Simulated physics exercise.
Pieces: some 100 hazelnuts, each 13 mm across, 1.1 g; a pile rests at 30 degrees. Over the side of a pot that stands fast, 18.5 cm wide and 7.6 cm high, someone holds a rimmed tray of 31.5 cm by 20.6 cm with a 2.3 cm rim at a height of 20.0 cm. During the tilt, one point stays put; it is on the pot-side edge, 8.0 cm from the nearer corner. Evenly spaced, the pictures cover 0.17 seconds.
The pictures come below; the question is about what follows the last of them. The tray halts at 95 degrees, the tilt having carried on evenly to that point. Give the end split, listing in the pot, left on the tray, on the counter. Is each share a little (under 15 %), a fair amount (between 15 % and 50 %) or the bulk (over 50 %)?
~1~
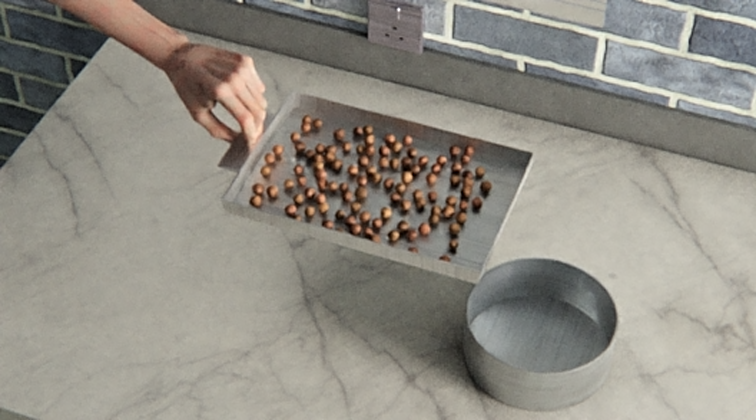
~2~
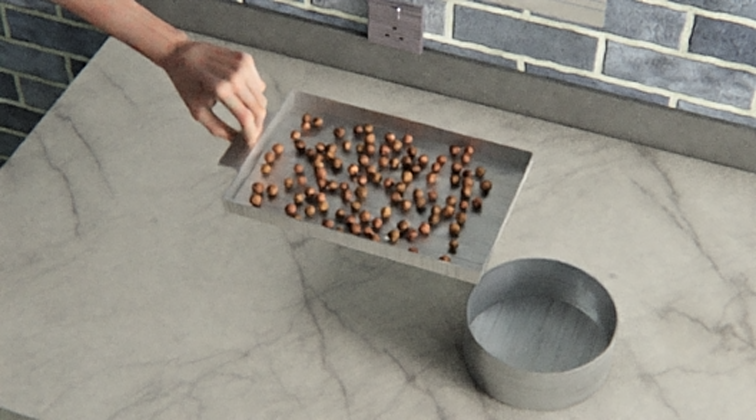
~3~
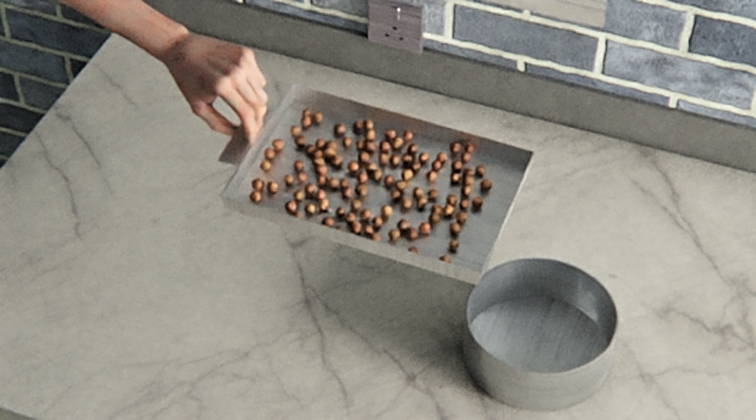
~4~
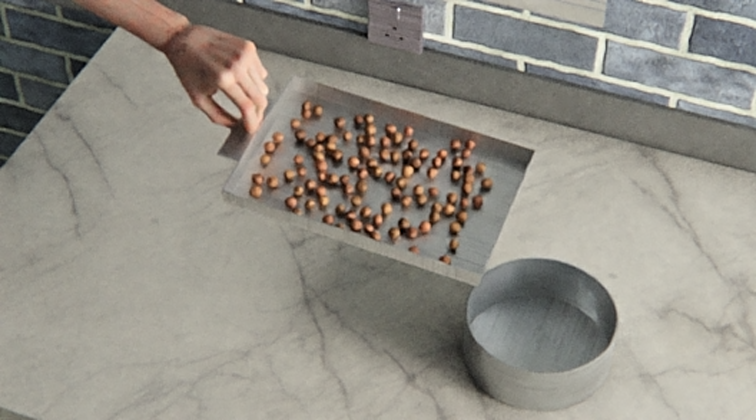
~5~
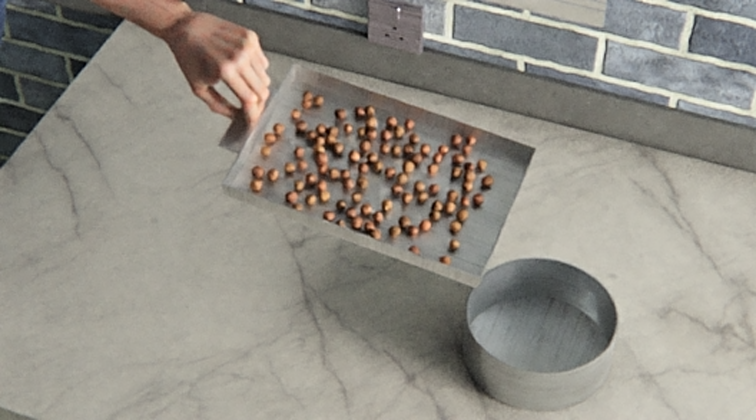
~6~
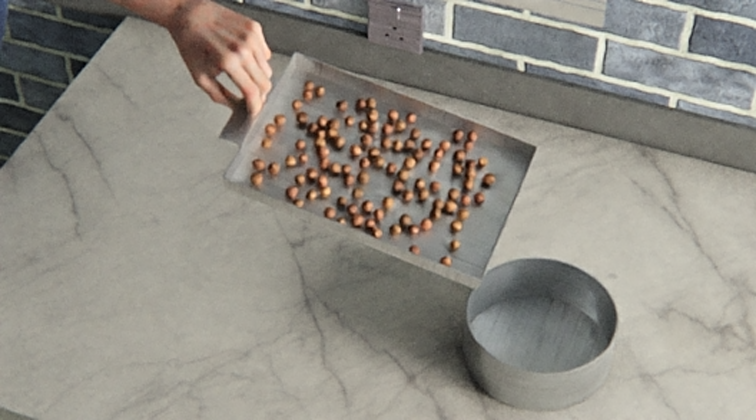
Pot: A fair amount; tray: A little; counter: The bulk.
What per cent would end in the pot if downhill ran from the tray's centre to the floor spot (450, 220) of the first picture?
Roughly 70 per cent.
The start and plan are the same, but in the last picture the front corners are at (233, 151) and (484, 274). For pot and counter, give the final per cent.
The pot gets 70 and the counter 30.
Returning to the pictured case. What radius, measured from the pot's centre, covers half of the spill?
That comes to near 22 cm.
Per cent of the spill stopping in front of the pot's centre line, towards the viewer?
I'd put it at around 100 per cent.
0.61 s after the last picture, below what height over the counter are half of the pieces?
I'd say near 20 cm.
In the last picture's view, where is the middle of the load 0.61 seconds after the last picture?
My estimate is roughly (473, 273).
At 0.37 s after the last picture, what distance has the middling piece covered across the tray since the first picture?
10 cm.
Then, 0.37 s after the last picture, tilt 53 degrees; the tray holds 100 %, the pot 0 %.
Then, 0.61 s after the last picture, tilt 79 degrees; the tray holds 80 %, the pot 0 %.
Then, 0.97 s after the last picture, tilt 95 degrees; the tray holds 15 %, the pot 15 %.
In the end, pot 25 %, tray 0 %, counter 75 %.
